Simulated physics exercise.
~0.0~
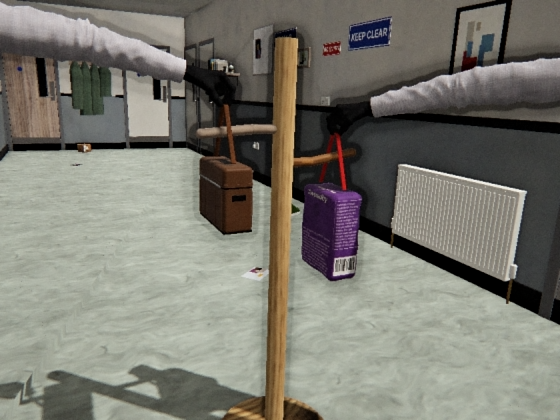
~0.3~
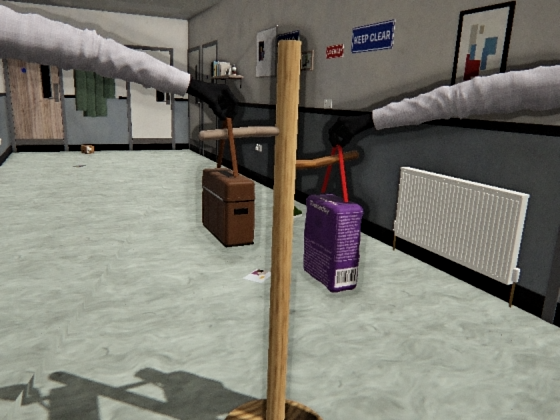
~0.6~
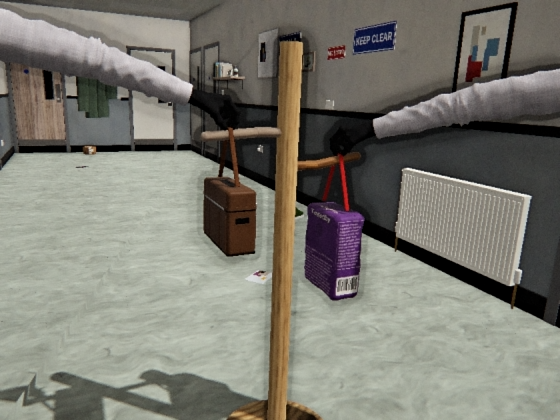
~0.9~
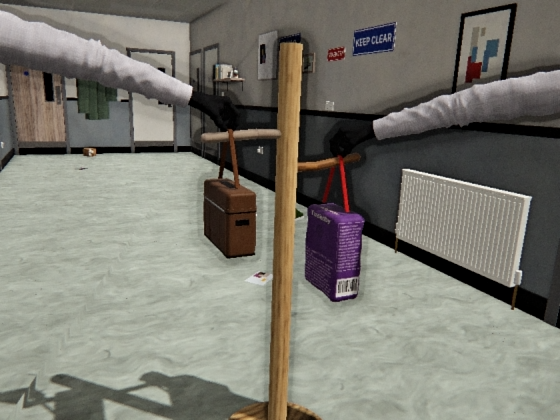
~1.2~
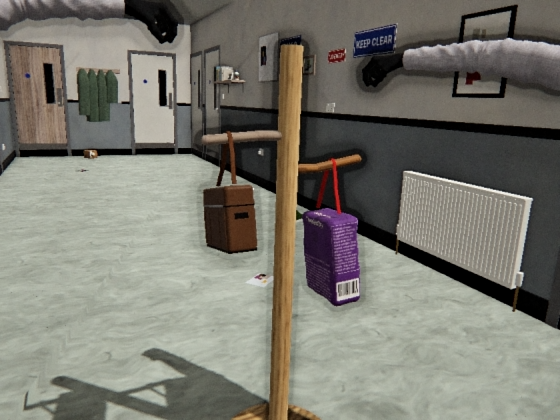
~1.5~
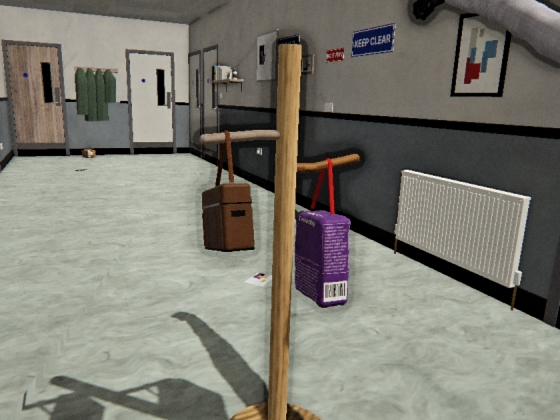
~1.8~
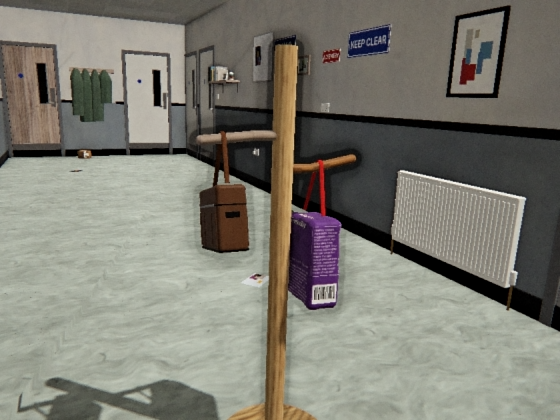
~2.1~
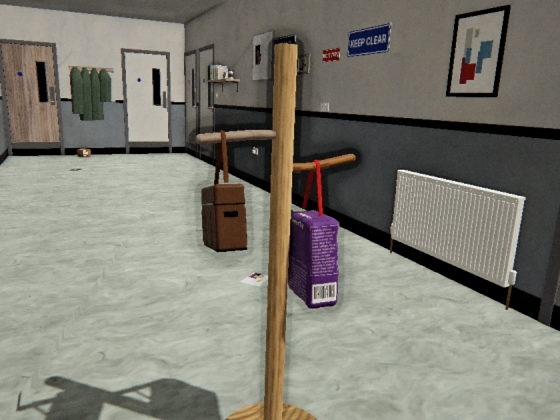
Two gloved hands lowered a brown case and a purple sack by their loops onto the left and right pegs of a wooden post, then let go and drew back. The purple sack shifted slightly left, and both stayed hanging.
